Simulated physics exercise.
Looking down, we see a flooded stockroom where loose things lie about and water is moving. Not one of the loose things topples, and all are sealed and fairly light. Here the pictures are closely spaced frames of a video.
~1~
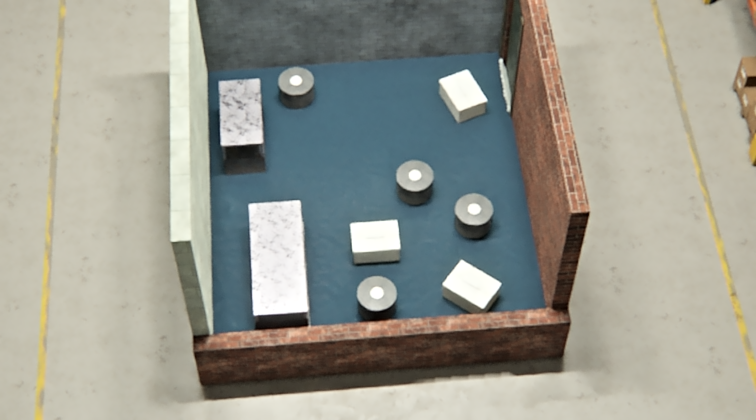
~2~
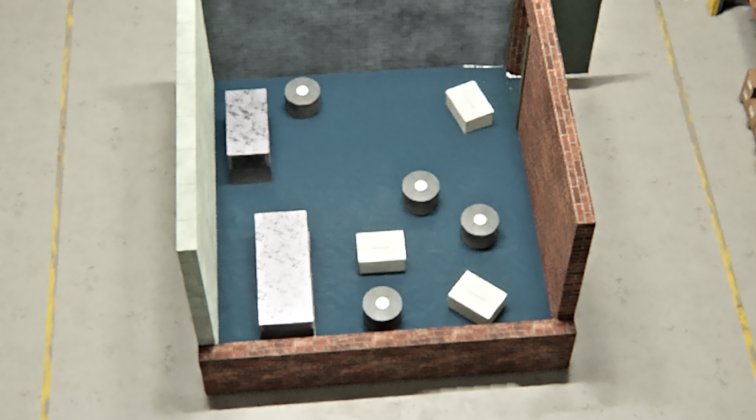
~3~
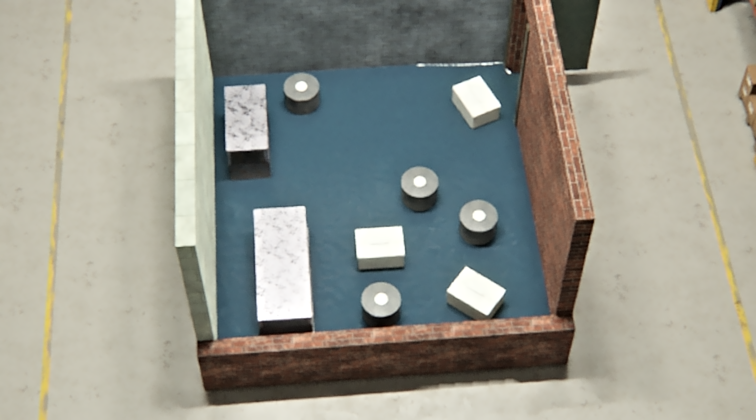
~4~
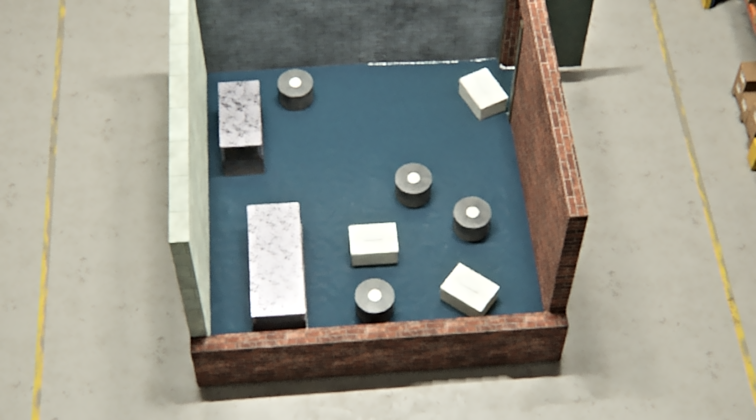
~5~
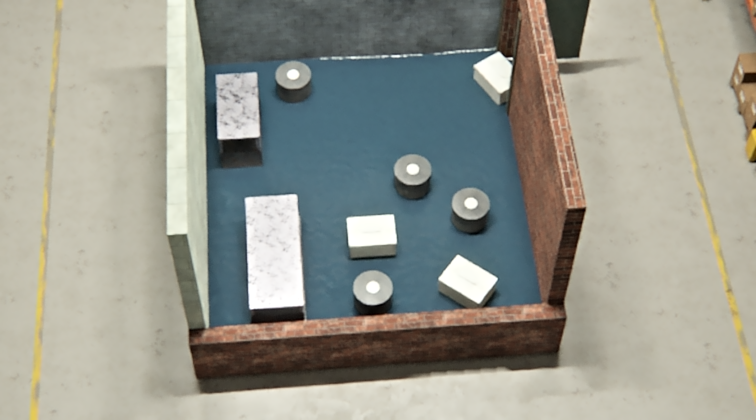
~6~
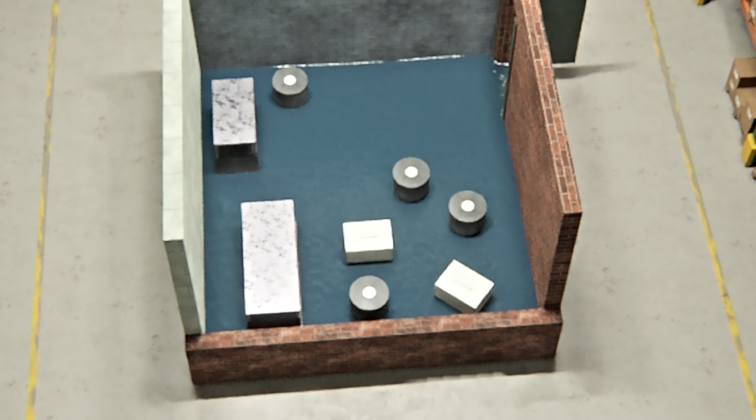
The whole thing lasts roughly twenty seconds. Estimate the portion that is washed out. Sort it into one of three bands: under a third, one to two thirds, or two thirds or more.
It falls in the middle band, one to two thirds.
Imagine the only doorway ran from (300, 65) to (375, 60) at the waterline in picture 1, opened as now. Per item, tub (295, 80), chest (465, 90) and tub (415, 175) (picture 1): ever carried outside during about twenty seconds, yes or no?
In order: Escapes, escapes, escapes.
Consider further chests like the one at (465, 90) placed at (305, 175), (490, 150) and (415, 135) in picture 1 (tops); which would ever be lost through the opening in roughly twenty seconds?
Lab note - results by position: Retained, exited, exited.
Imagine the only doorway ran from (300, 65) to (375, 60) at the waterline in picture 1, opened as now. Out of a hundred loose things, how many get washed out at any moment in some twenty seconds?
I make it 40 per cent.
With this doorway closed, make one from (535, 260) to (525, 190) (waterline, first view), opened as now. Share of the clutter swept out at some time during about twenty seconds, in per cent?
Roughly 90 per cent.
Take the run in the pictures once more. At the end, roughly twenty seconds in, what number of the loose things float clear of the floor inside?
I make it 1 of them.
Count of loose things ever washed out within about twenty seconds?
4 in all.
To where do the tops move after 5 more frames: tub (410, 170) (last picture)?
Near (428, 148).
A moment on, 1 of 7 are out; 6 afloat.
Next, 1 of 7 are out; 6 afloat.
Later, 3 of 7 are out; 2 afloat.
In the end, 4 of 7 are out; 1 afloat.
